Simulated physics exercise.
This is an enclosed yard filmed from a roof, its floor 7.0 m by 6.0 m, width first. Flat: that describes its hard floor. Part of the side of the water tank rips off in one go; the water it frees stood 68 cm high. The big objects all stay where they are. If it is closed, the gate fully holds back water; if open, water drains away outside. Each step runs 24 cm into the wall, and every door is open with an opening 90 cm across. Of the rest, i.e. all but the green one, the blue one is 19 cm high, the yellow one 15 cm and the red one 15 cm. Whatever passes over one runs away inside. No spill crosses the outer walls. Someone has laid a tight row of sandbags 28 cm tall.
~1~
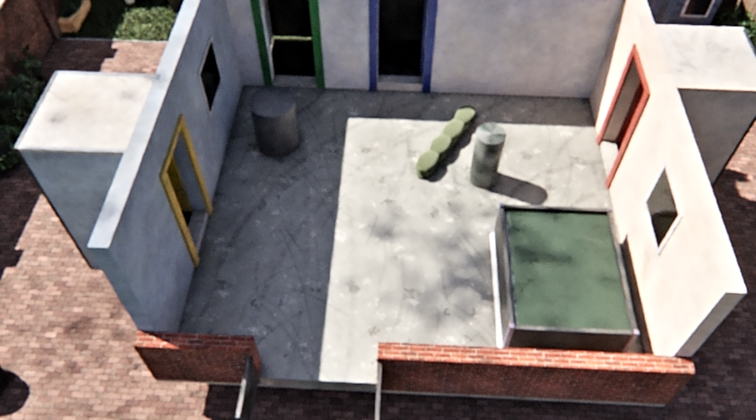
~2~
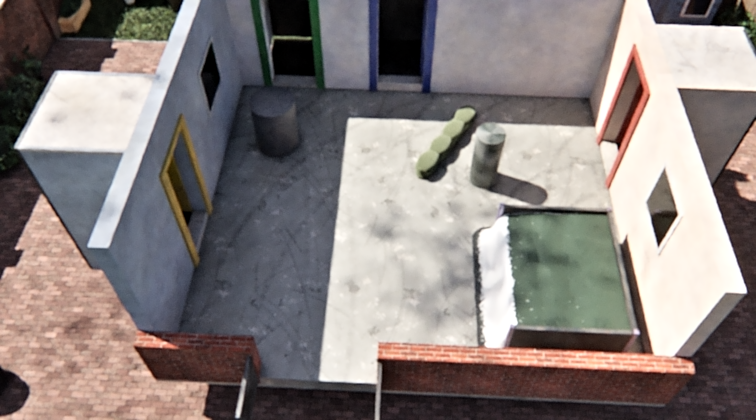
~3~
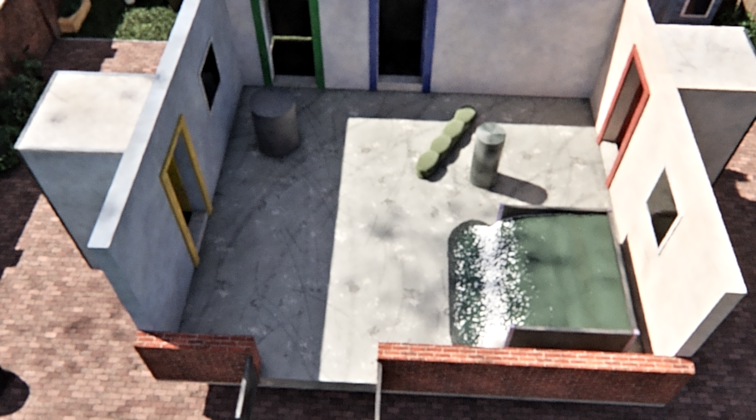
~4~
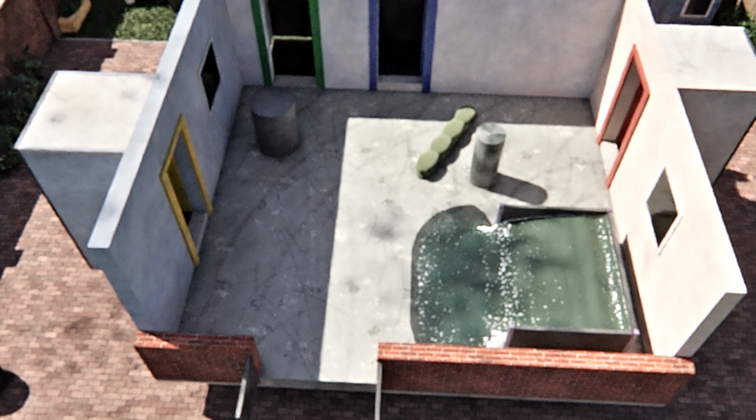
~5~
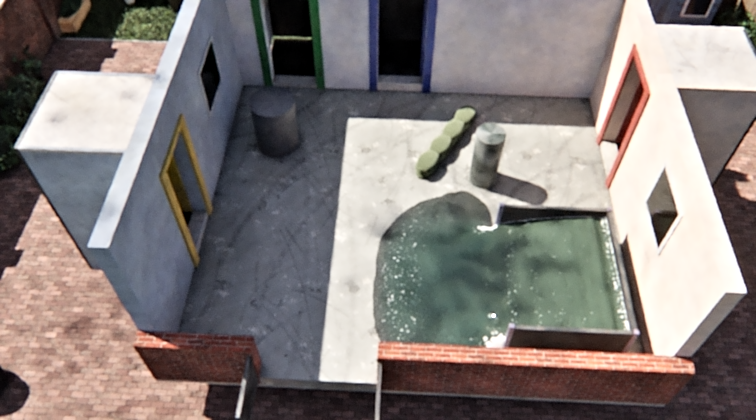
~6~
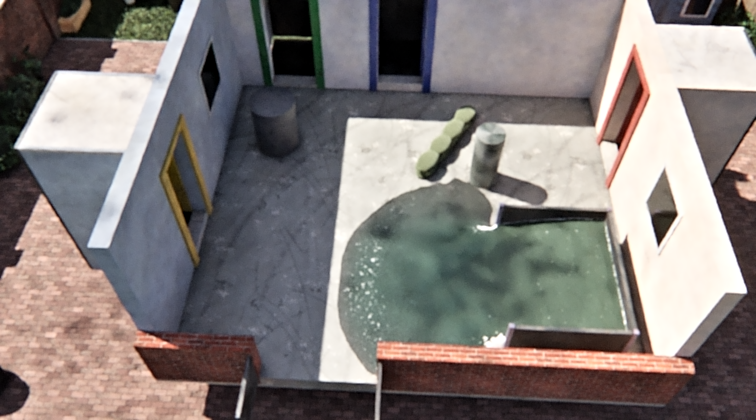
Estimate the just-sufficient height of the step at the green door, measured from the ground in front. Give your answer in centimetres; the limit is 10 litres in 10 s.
I would say 12 cm.
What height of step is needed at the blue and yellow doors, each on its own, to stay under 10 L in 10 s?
Close to 9.5 cm (blue) and close to 23 cm (yellow).
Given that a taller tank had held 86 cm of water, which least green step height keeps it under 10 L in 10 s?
Then a height close to 16 cm.
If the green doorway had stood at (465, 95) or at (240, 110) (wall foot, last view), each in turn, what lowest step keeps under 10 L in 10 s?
Minimums: About 12.0 cm and 11.0 cm.
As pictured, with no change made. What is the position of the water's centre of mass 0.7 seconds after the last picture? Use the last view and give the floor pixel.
Centre of the water: Approx. (457, 285) px.
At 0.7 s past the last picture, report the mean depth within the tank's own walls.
Near 29 cm, averaged.
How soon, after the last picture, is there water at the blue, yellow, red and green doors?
Arrives: Blue 4.5 s / yellow 0.7 s / red 7.5 s / green 2.2 s.
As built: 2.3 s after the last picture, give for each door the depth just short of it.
Blue door 0 cm, yellow door 24 cm, red door 0 cm, green door 2 cm.
Then, 0.7 s after the last picture water covers 45 % of the floor, deepest (24 cm) near (487, 307); it has not reached the green door.
Then, 2.3 s after the last picture water covers 60 % of the floor, deepest (30 cm) near (235, 349); 2 cm at the green door, 0 litres in over its 9 cm step.
Then, 9.3 s after the last picture water covers 90 % of the floor, deepest (12 cm) near (339, 102); 6 cm at the green door, 28 litres in over its 9 cm step.
At the green door as built, the water peaked near 15 cm, 3.3 s after the last picture.
With a step of 10 cm, 20 litres would have come in within the 10 s; with 13.5 cm, 5 litres. So under 10 litres takes about 12 cm.
